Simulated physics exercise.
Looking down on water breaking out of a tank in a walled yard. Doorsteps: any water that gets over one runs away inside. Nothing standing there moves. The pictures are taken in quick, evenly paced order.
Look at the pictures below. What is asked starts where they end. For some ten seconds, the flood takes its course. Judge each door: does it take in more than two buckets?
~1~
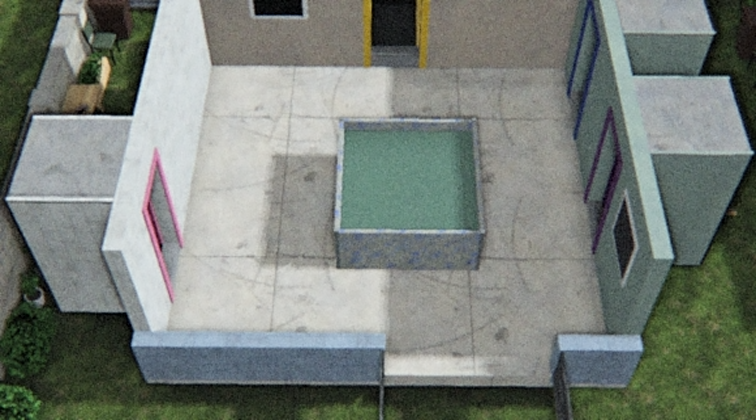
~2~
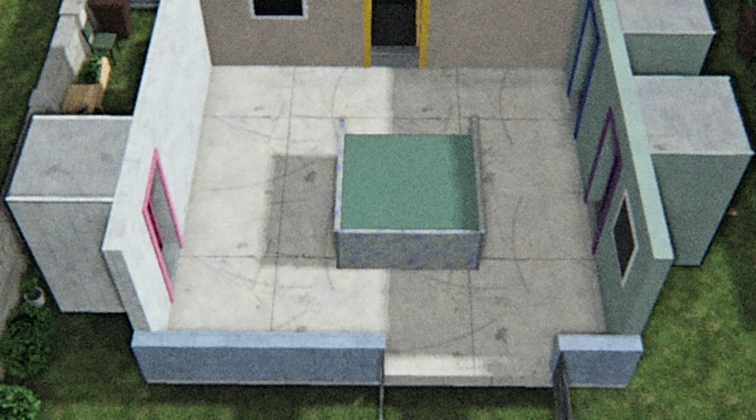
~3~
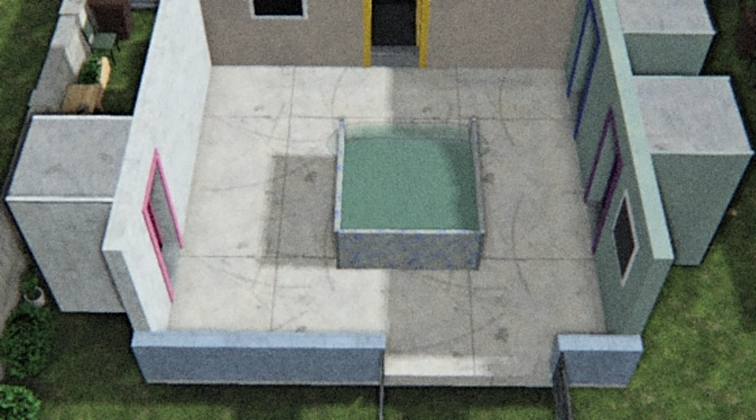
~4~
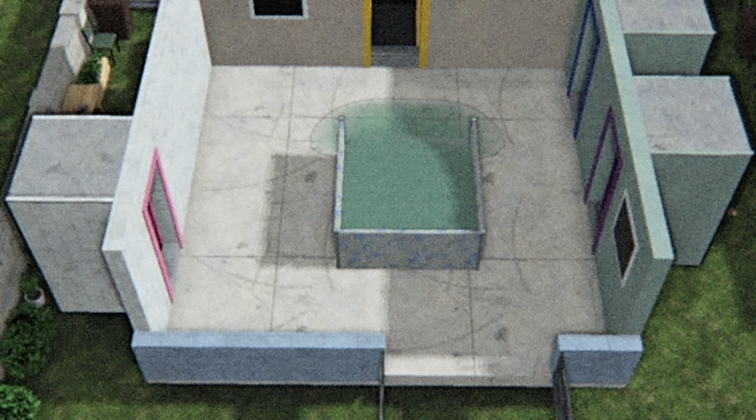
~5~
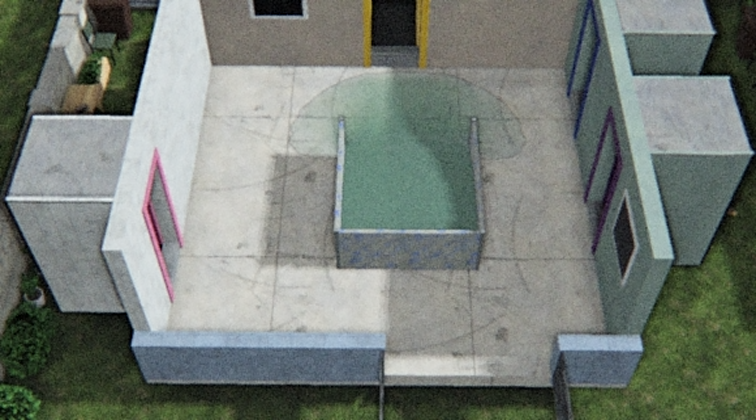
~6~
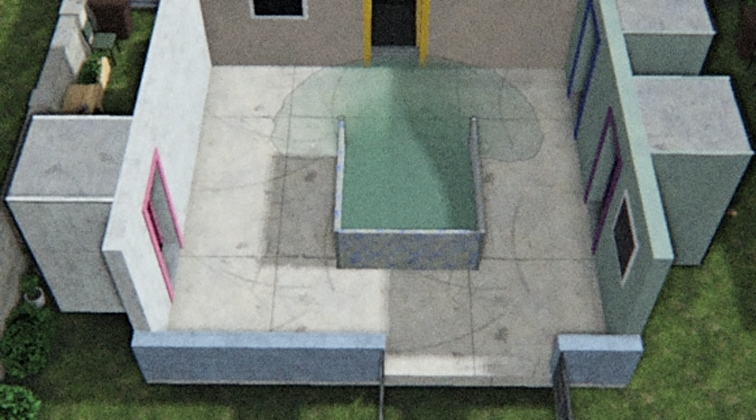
The purple door is going to let through no more than allowed; the yellow door is going to let through more than allowed; the pink door is going to let through no more than allowed; the blue door is going to let through more than allowed.
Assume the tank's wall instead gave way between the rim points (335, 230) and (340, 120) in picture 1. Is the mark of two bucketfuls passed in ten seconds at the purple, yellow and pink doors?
Lab note - purple door: Above the mark; yellow door: Short of the mark; pink door: Above the mark.
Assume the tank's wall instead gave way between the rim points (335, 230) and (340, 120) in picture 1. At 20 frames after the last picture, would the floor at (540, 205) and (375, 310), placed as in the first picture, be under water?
First place still bare, second place drenched.
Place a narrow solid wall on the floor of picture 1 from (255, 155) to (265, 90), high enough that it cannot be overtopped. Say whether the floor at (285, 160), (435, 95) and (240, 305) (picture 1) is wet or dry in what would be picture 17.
Results in order: Bone-dry / swamped / bone-dry.
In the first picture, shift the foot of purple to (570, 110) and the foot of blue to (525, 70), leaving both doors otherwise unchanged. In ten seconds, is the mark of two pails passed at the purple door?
Purple door: Goes past it.
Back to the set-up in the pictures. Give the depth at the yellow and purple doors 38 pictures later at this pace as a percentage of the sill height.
In order: Roughly 30 and 70 in a hundred.
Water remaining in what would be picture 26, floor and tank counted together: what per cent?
I'd put it near 94 %.
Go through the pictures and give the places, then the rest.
The water tank at (408, 176) is whole and still, in the first picture.
Water pours out on the water tank's far side and has run to a hidden place, in the second picture.
Water pours out on the water tank's far side and has run to (480, 139), in the third picture.
The front is at (496, 134), out from the gap on the water tank's far side, in the fourth picture.
Water pours out on the water tank's far side and has run to (500, 104), in the fifth picture.
Water pours out on the water tank's far side and has run to (481, 69), in the sixth picture.
A moment on, water covers 30 % of the floor; the purple door not reached, the yellow door over two buckets in, the pink door not reached, the blue door wet at the sill, nothing in.
Next, water covers 35 % of the floor; the purple door not reached, the yellow door far over two buckets in, the pink door not reached, the blue door wet at the sill, nothing in.
Then, water covers 70 % of the floor; the purple door wet at the sill, nothing in, the yellow door far over two buckets in, the pink door wet at the sill, nothing in, the blue door over two buckets in.
Later, water covers 95 % of the floor; the purple door wet at the sill, nothing in, the yellow door far over two buckets in, the pink door wet at the sill, nothing in, the blue door over two buckets in.
In the end, water covers 100 % of the floor; the purple door wet at the sill, nothing in, the yellow door far over two buckets in, the pink door wet at the sill, nothing in, the blue door over two buckets in.
